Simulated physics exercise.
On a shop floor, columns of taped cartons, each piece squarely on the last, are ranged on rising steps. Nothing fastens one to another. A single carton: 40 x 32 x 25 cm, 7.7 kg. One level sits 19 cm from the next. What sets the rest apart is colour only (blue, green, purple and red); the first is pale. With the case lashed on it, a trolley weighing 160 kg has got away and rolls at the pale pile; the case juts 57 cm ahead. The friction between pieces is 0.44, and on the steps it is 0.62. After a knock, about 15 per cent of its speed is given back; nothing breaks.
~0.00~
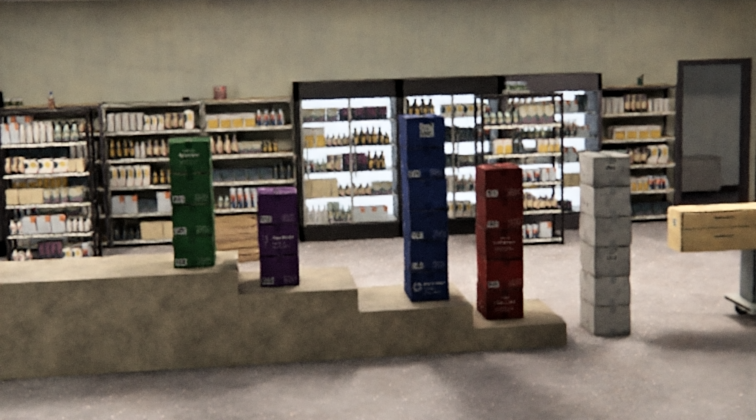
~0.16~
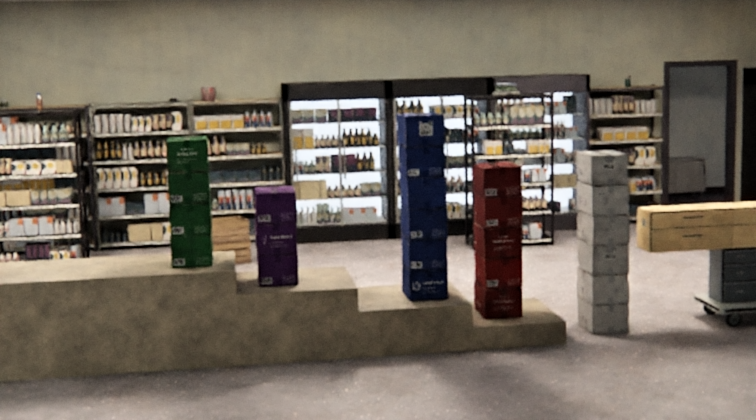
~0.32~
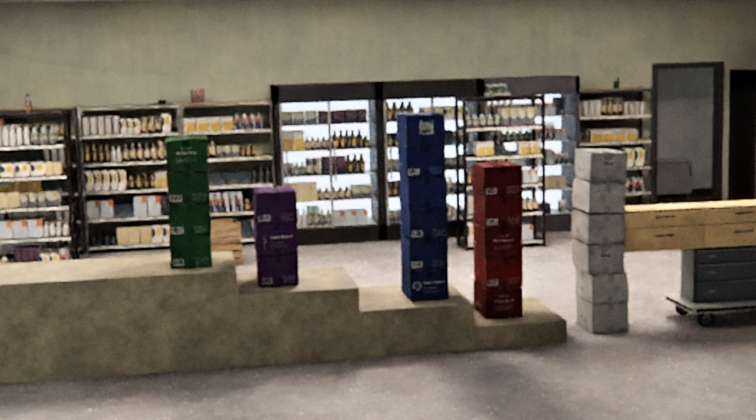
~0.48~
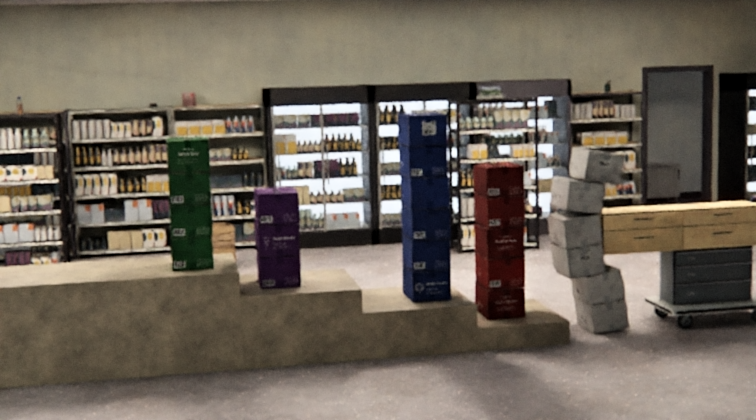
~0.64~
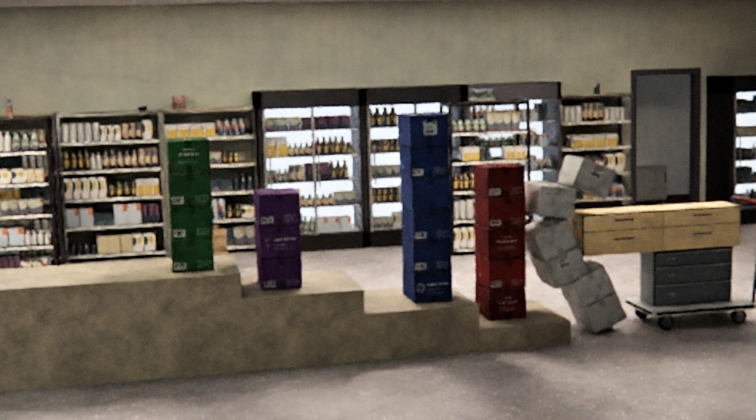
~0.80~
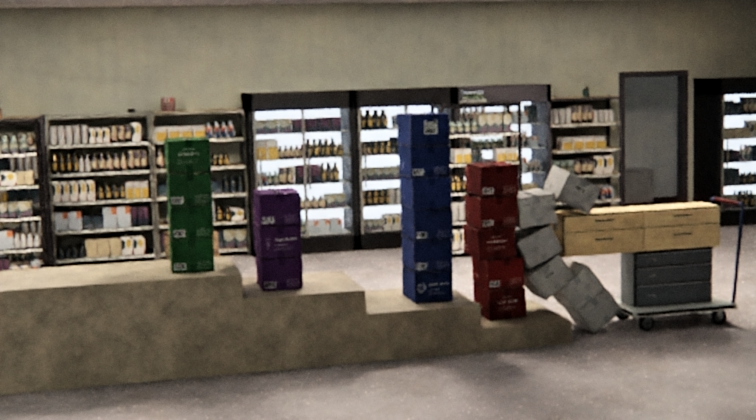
In a shop, a loaded cart rolls left, pushing a pale carton stack against the red one.
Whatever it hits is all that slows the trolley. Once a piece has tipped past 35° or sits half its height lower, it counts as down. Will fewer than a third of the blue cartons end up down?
No, more than a third of them do.
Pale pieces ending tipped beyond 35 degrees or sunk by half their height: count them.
6.
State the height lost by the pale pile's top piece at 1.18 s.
Roughly 20 cm.
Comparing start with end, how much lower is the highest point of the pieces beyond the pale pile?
10 cm.
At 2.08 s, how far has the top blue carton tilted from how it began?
My estimate is close to 50°.
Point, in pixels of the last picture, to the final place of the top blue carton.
End point in last frame: Roughly (271, 193).
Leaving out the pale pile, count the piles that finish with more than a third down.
That would be 2 of them.
By 1.18 s, 6 of the pale pile down; none of the 6 blue cartons down (0 of 18 in all colours); top blue carton moved 55 mm; top red carton tilted 12°.
By 2.08 s, 6 of the pale pile down; 6 of the 6 blue cartons down (9 of 18 in all colours); top blue carton tilted 47°, 27 cm lower; top red carton tilted 35°, 20 cm lower.
When it is over (3.1 s), 6 of the pale pile down; 6 of the 6 blue cartons down (10 of 18 in all colours); top blue carton tilted 19°, 44 cm lower; top red carton tilted 47°, 31 cm lower. That is 100 per cent. In pixels of the last frame, middles, top blue carton near (271, 193), top red carton near (374, 225).
